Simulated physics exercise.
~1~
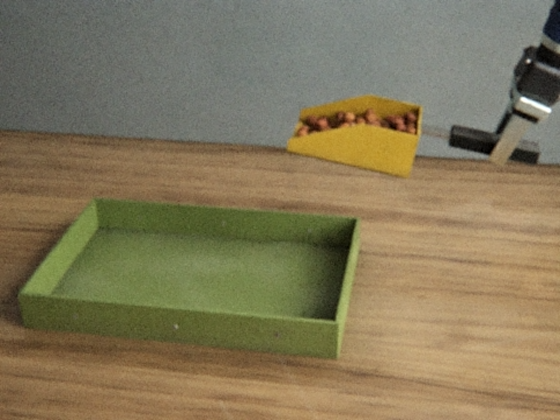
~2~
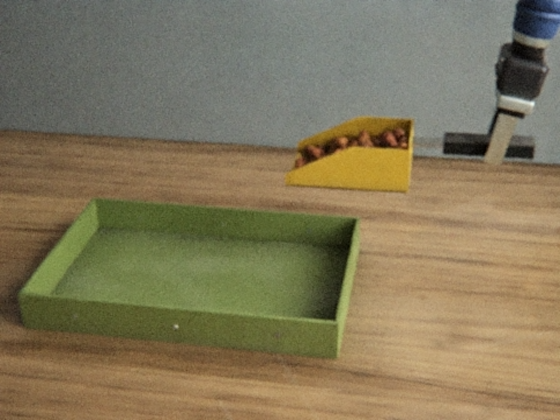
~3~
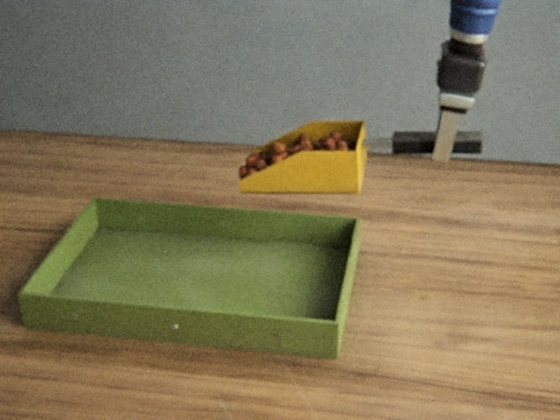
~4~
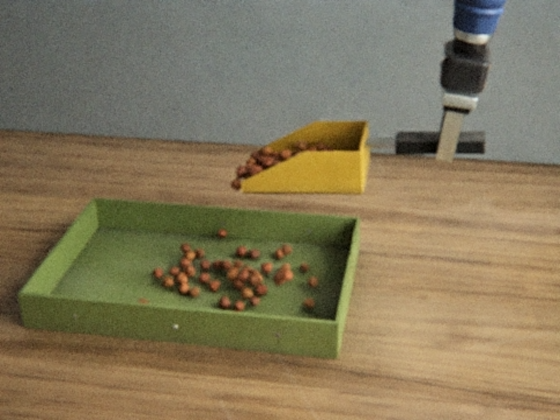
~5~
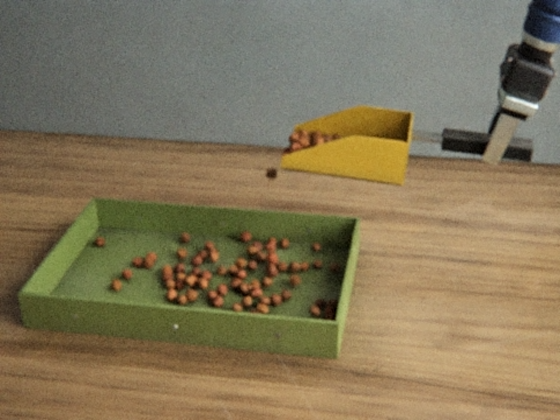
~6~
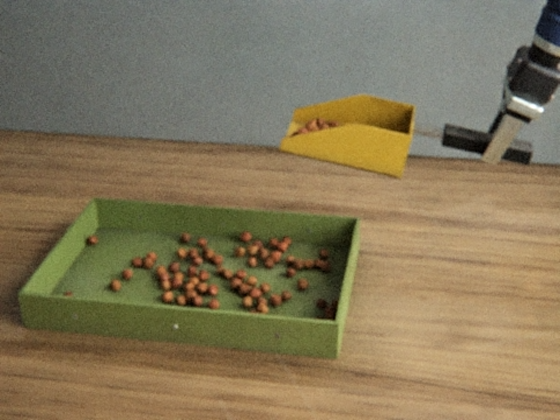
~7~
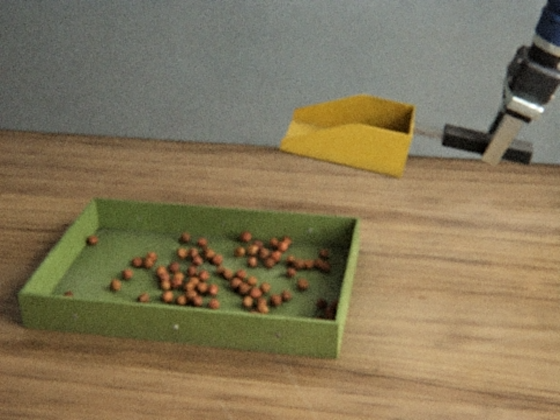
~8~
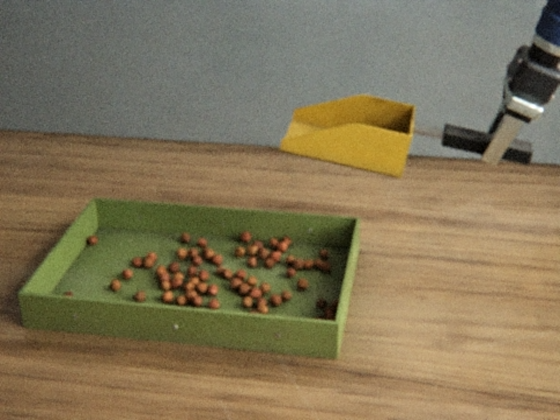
A yellow scoop held by a robot arm spills brown nuts into a green tray.
